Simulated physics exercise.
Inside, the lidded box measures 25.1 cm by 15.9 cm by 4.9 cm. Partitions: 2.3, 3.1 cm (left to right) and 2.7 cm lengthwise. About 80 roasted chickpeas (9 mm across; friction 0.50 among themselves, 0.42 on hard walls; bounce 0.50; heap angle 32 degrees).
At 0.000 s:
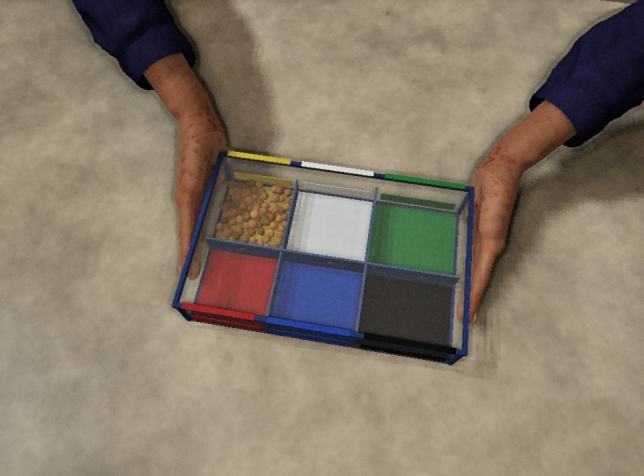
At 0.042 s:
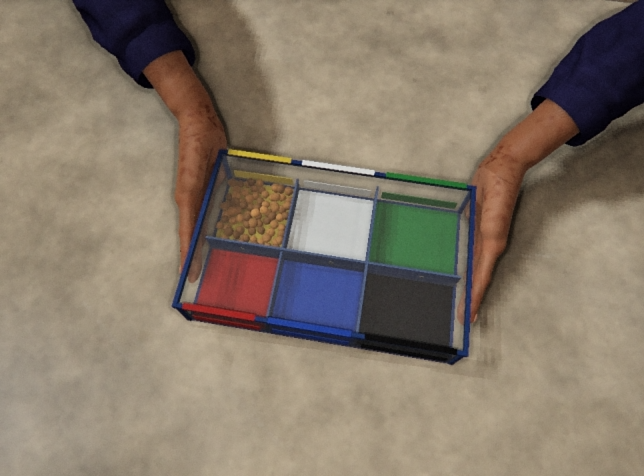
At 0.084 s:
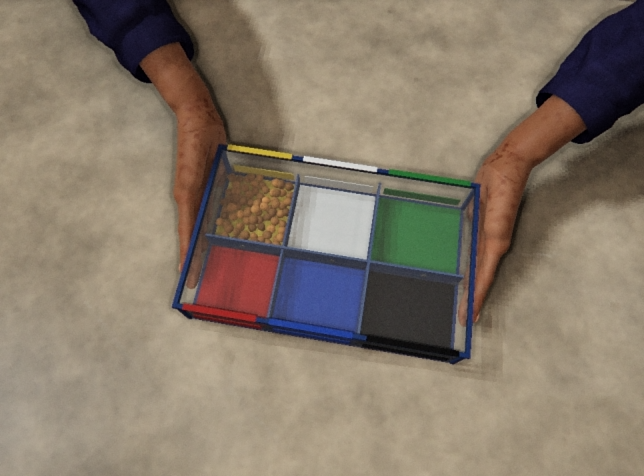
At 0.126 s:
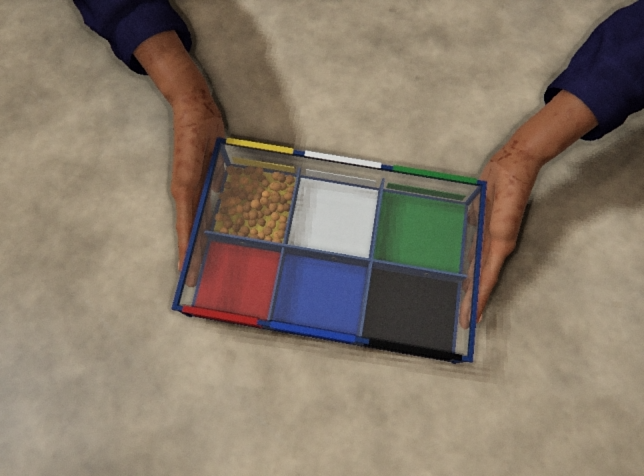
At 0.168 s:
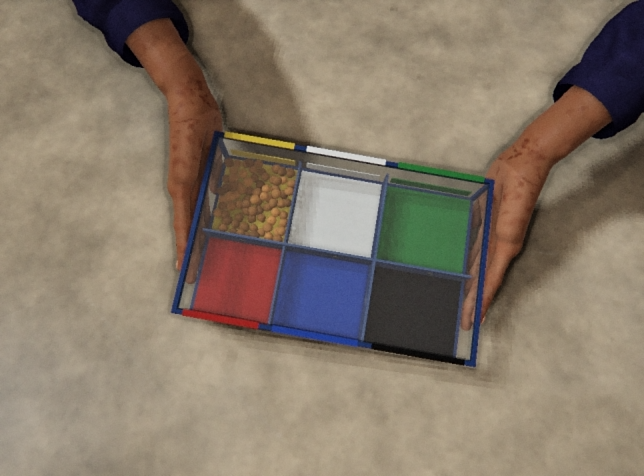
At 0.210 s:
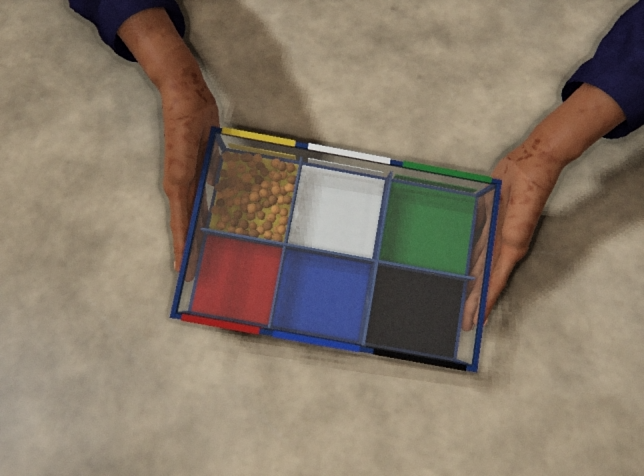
On a mottled beige surface, two hands gradually tilting a clear six-compartment box, with roundish tan pieces in the yellow-marked section.
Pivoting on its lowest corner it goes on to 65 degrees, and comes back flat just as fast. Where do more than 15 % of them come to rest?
Red under, blue under, green under, yellow over, white under, black under.
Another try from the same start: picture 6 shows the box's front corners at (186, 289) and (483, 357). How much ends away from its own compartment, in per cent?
Then about 25 per cent.
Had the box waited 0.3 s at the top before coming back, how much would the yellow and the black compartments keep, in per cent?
Then: Yellow 90, black 0.
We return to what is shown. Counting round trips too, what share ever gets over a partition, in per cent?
Some 10 per cent.
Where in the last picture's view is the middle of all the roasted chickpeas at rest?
At about (261, 232).
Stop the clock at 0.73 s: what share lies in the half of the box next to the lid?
About 10 per cent.
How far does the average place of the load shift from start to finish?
Some 2.5 cm.
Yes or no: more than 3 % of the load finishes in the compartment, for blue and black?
Blue yes; black no.
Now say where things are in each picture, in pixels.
In the first frame, box tilt 0 degrees, front corners at (178, 304) and (462, 351); yellow 100 %.
In the second frame, box tilt 1 degrees, front corners at (178, 304) and (463, 351).
In the third frame, box tilt 3 degrees, front corners at (178, 304) and (465, 353), lowest corner right front.
In the fourth frame, box tilt 8 degrees, front corners at (178, 306) and (468, 357), lowest corner right front.
In the fifth frame, box tilt 12 degrees, front corners at (177, 309) and (471, 361), lowest corner right front.
In the sixth frame, box tilt 17 degrees, front corners at (176, 314) and (472, 366), lowest corner right front; yellow 100 %. Its pace works out near 115 degrees a second.
After 0.73 s, tilt 64 degrees; red 5 %, yellow 95 %.
After 1.08 s, tilt 26 degrees; red 5 %, blue 10 %, yellow 90 %.
Then, at 1.52 s, tilt 0 degrees; red 5 %, blue 10 %, yellow 90 %.
In the end, at 1.8 s, red 5 %, blue 10 %, green 0 %, yellow 90 %, white 0 %, black 0 %.
